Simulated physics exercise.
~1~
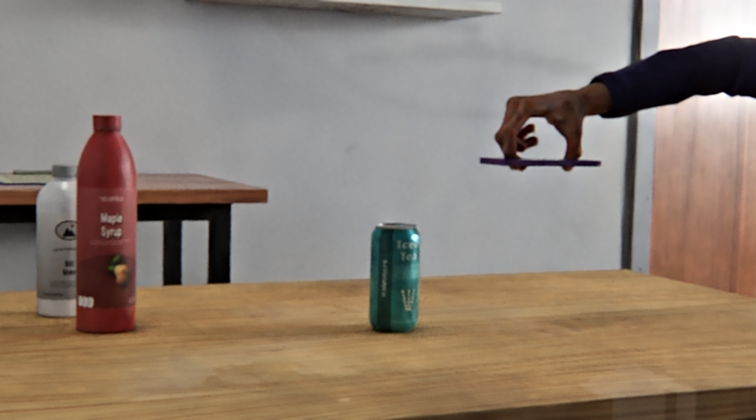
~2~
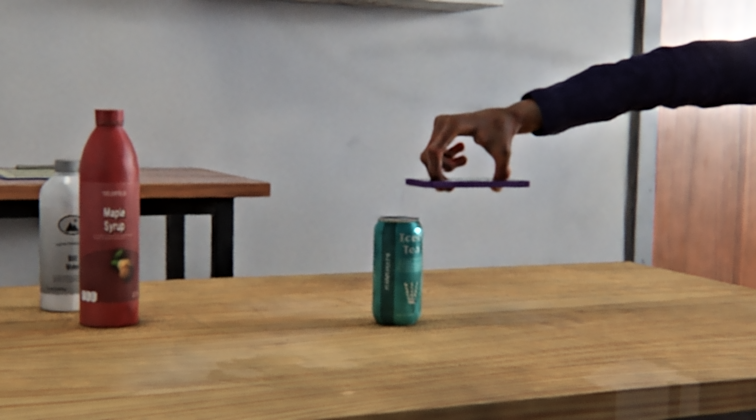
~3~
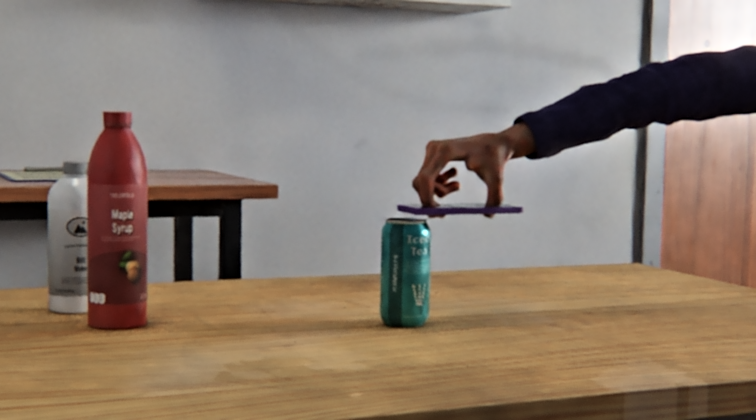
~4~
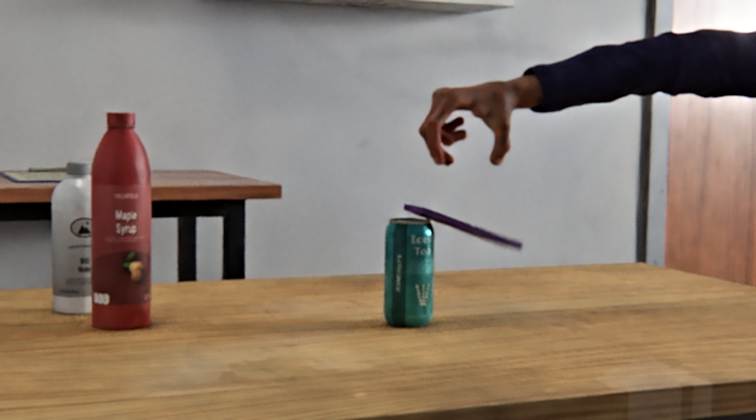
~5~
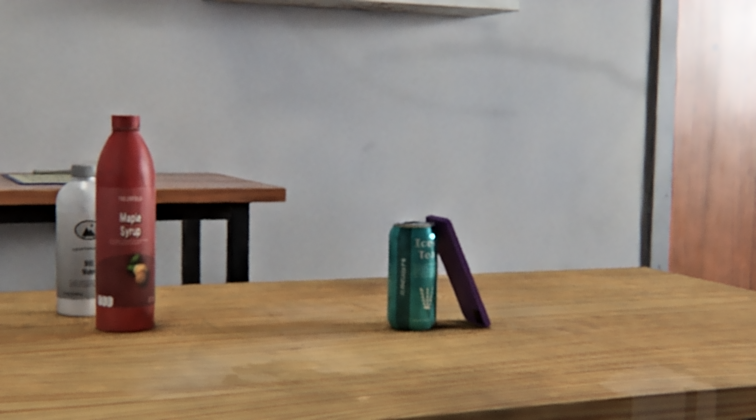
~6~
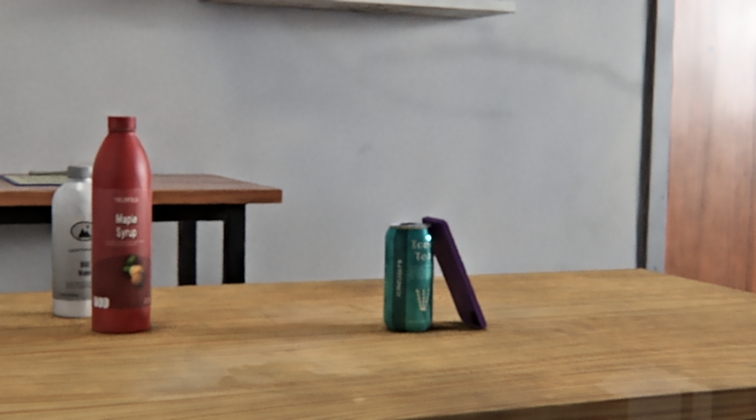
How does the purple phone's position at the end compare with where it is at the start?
At the start the purple phone is held flat in the air by a hand, above and to the right of the turquoise can. At the end it is lower and farther left, resting on the table and leaning steeply against the can's right side.
On a wooden table against a pale grey wall, a turquoise can stands alone, with a red bottle and a white bottle to its left. A hand in a dark sleeve holds a flat purple phone above the table, to the right of the can. The hand carries the phone left and lowers it onto the top of the can, with most of it jutting out to the right. The fingers let go and draw back, and the phone tips down on its right side. It slips off the top and ends up leaning steeply against the can's right side, while the can and bottles stay standing.
